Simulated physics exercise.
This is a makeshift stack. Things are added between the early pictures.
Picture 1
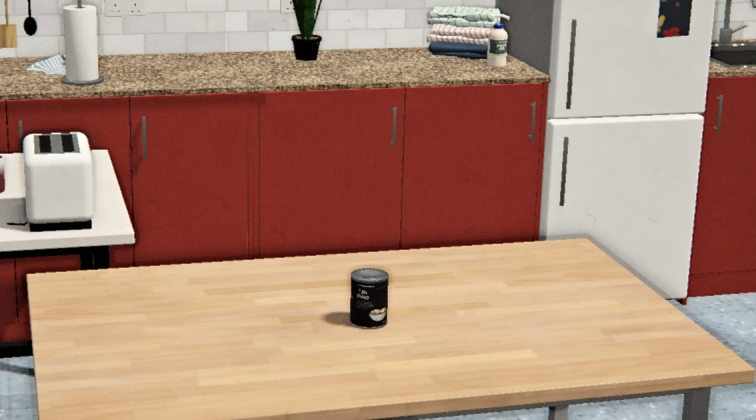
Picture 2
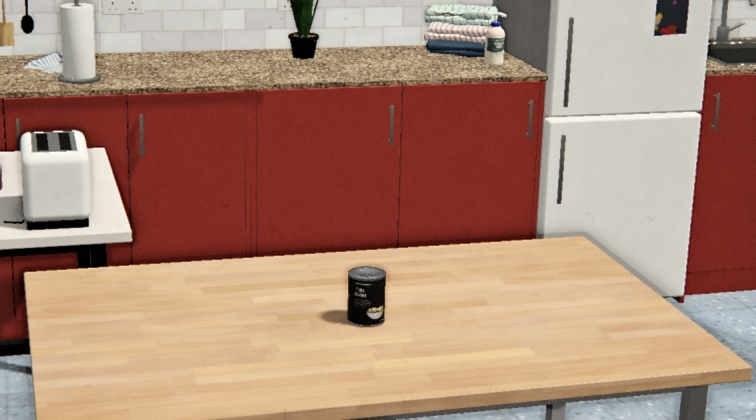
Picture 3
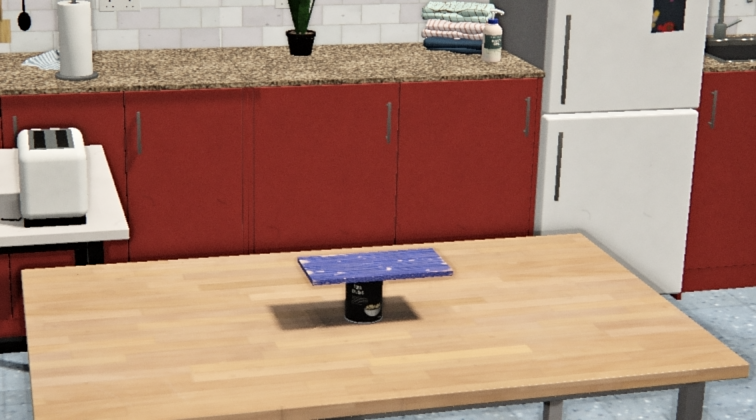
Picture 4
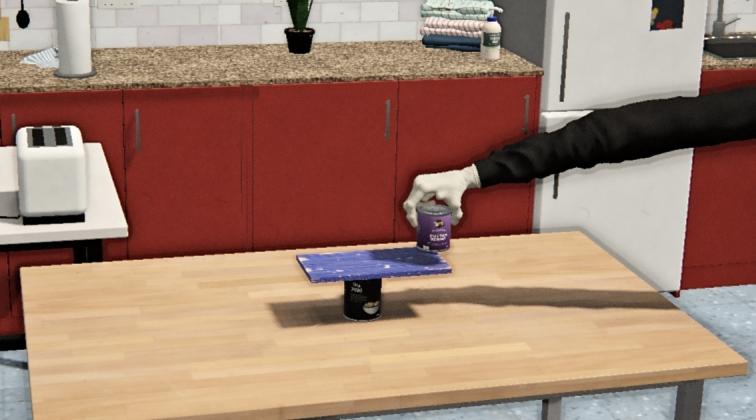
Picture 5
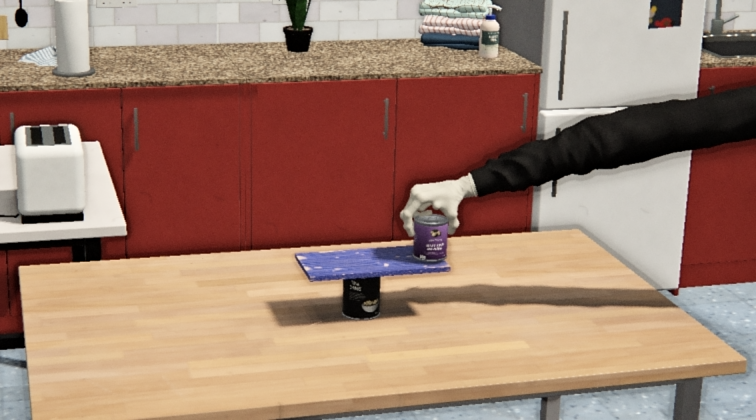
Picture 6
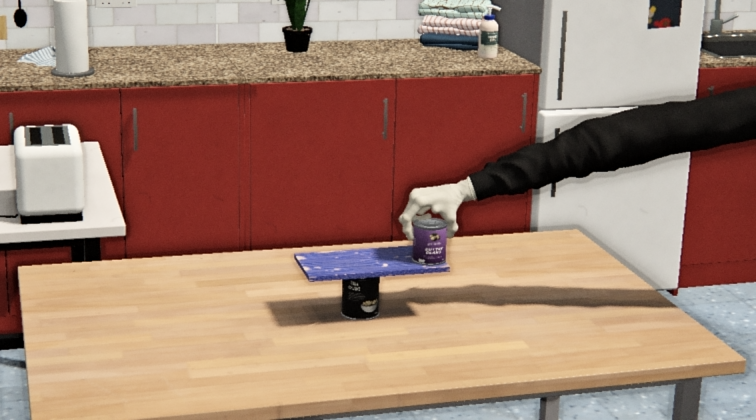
The clip opens on a black tin standing alone on a wooden table in a kitchen with red cabinets. A blue board then appears flat across the top of the tin. A black-sleeved arm comes in from the right and lowers a purple tin onto the board's right end, keeping its hand on it.
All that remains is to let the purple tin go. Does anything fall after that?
In the end the stack loses its balance.
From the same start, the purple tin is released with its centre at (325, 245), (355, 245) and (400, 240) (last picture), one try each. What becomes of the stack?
First try: It holds; second try: It keeps its balance; third try: It loses its balance.
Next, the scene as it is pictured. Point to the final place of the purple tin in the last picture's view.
At about (501, 296).
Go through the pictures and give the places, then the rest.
In the first frame, the last thing is not in view yet; black tin (369, 298).
In the second frame, the last thing is not in view yet; black tin (367, 296).
In the third frame, the last thing is not in view yet; black tin (364, 294).
The fourth frame shows still above its spot; purple tin (434, 228); black tin (363, 291).
The fifth frame shows still above its spot; purple tin (431, 237); black tin (361, 290).
The sixth frame shows in place under the hand; purple tin (430, 242); black tin (361, 290).
Then, 0.30 s past the last view, purple tin now fallen; blue board rocked 47° from its first pose.
Then, 0.50 s past the last view, blue board rocked 36° from its first pose.
Then, 0.80 s past the last view, blue board now fallen.
Finally, fallen, purple tin and blue board; black tin still in place. Final places as the last picture's camera would see them, purple tin near (501, 295). The stack comes apart.
